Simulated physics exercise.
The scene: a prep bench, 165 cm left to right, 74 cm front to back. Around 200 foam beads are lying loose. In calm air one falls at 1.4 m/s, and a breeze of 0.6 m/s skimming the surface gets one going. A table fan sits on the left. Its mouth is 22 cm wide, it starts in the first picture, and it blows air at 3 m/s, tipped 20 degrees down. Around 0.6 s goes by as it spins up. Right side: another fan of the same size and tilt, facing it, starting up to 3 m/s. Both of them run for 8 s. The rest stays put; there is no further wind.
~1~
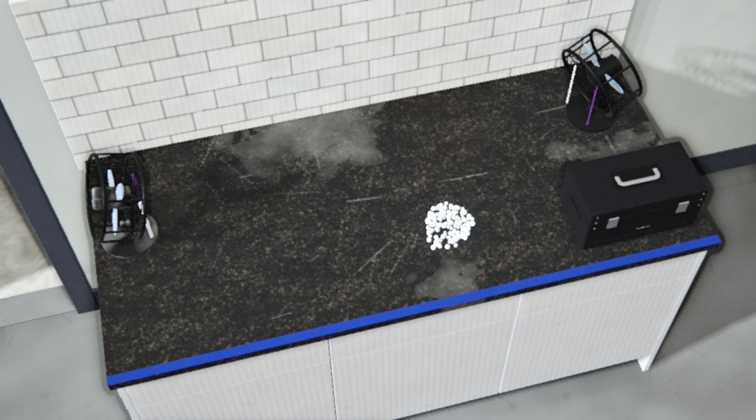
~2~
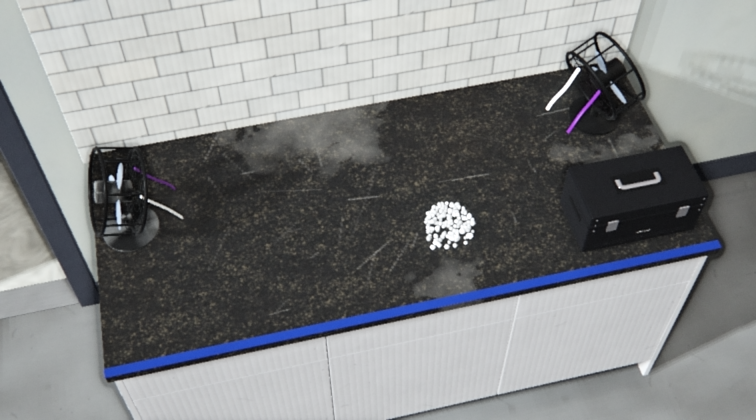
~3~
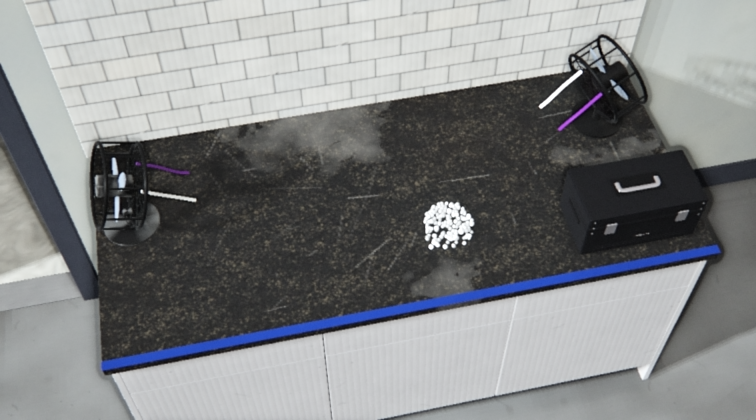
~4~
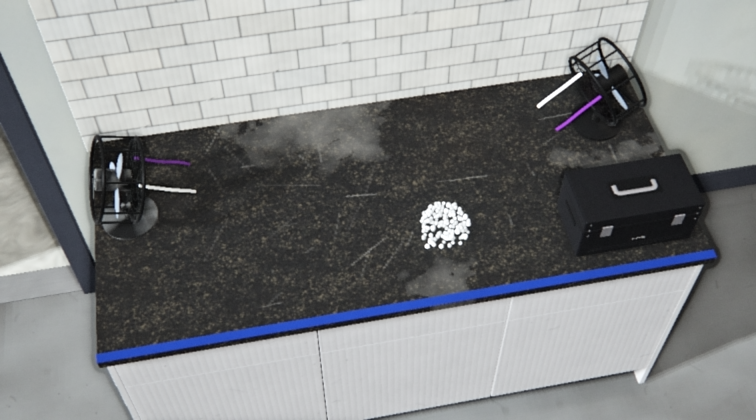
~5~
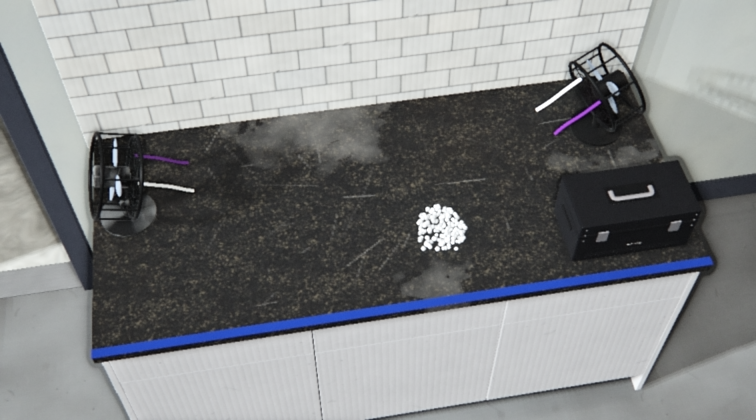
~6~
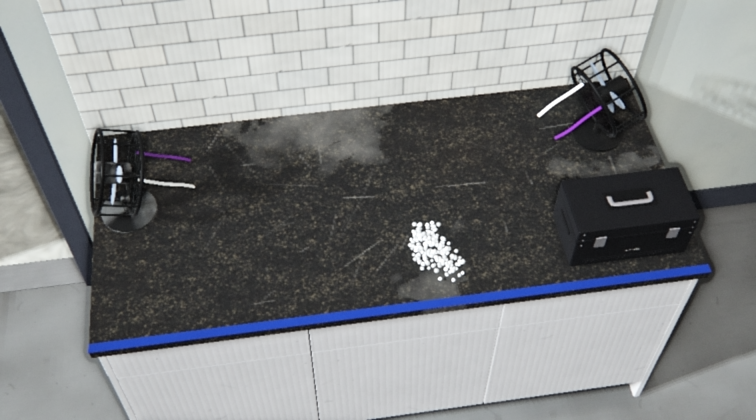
White foam beads lying still on a dark bench as ribbons on two fans stream out, then shifting slightly toward the blue edge.
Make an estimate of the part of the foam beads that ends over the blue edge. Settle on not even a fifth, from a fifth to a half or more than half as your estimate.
My estimate: More than half.
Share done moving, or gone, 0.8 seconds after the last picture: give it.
Estimated share: Close to 100 per cent.
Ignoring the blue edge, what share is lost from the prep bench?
0 %.
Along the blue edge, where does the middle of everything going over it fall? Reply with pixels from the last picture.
At about (419, 310).
Then, 0.8 s after the last picture, 100 % are over the blue edge; 100 % are gone or lie where they will stay.
Then, 1.8 s after the last picture, 100 % are over the blue edge; 100 % are gone or lie where they will stay.
Then, 3.6 s after the last picture, 100 % are over the blue edge; 100 % are gone or lie where they will stay.
Then, 7.2 s after the last picture, at the end, 100 % are over the blue edge.
